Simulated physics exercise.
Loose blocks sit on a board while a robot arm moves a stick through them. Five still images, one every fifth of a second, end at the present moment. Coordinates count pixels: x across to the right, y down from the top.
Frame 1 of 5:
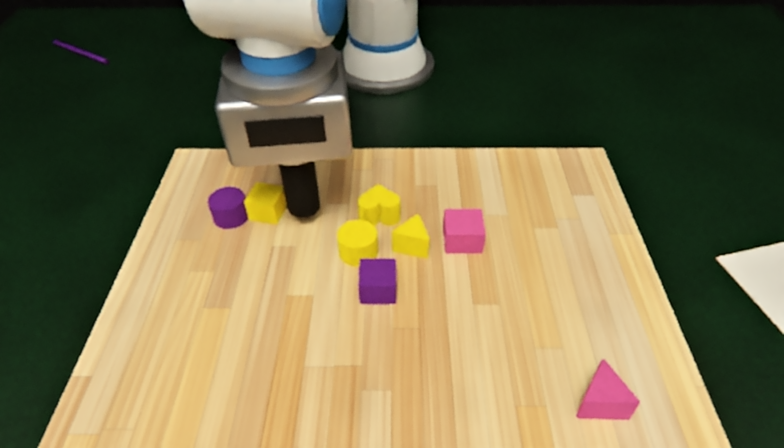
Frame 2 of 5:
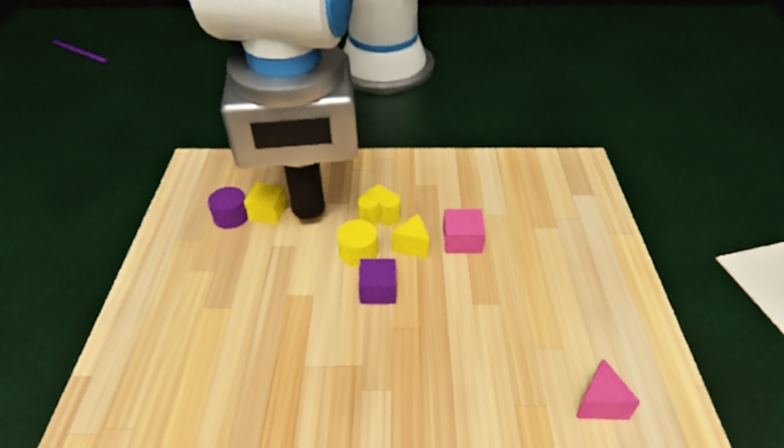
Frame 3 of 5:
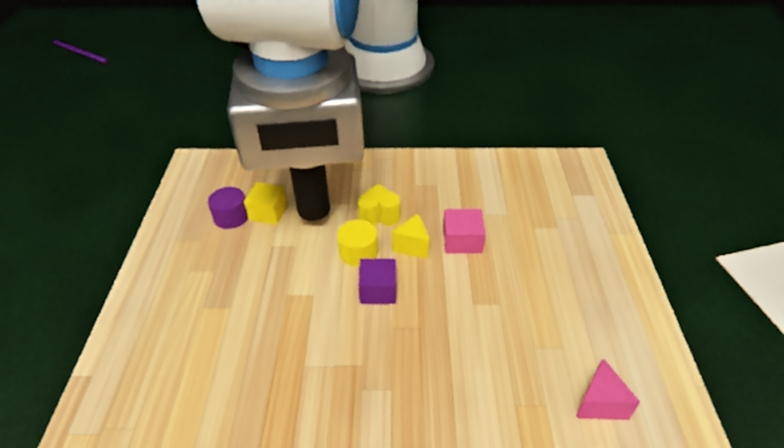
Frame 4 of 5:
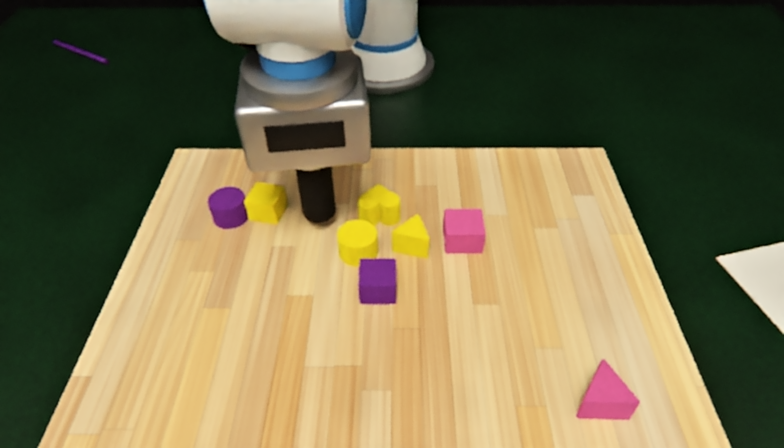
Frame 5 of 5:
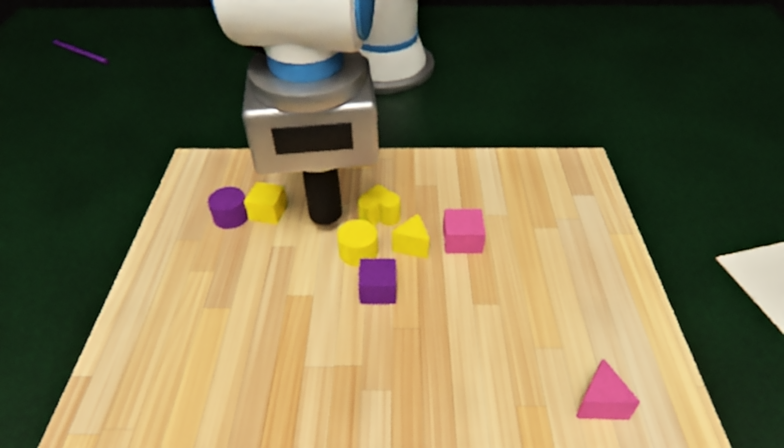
A white and grey robot arm with blue bands reaches over a pale wooden board on a dark green surface, seen from above and in front by a still camera. Yellow blocks sit around a purple square near the middle, with a purple disc at left and pink pieces at right. The arm slides its black stick slightly rightward, pushing nothing.
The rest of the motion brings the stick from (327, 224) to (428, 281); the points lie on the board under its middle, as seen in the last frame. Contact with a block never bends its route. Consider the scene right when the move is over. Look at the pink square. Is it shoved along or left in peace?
It is not moved.
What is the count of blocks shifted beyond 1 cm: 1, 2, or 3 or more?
Moved: 3 or more.
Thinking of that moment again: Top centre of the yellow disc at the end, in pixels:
It will end up at (417, 292).
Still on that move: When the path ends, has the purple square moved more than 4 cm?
That would be a yes.
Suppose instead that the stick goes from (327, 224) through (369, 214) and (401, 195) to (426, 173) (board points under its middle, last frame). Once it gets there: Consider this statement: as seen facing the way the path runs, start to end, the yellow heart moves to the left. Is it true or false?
Answer: False.
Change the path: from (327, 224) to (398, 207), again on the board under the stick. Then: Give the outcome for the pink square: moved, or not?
That block remains where it is.
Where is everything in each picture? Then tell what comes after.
Tip of the stick (304, 208), middles of tops, yellow disc (357, 233), purple square (378, 271), yellow triangular piece (413, 228), pink square (465, 221), in the first frame.
Stick (309, 209), nothing pushed, in the second frame.
Stick (314, 211), nothing pushed, in the third frame.
Stick (320, 213), nothing pushed, in the fourth frame.
Stick (326, 214), yellow disc (357, 233), purple square (378, 271), yellow triangular piece (413, 228), pink square (465, 221), in the fifth frame.
What follows on the original path. One third of the way, stick (359, 233); yellow disc (373, 248); purple square (379, 278).
Two thirds of the way, stick (393, 251); yellow disc (397, 272); purple square (383, 302), turned 15° clockwise; yellow triangular piece (424, 229), turned 40° anticlockwise.
At the end, stick (428, 271); yellow disc (417, 292); purple square (381, 312), turned 40° clockwise; yellow triangular piece (430, 233), turned 90° anticlockwise; pink square unmoved.
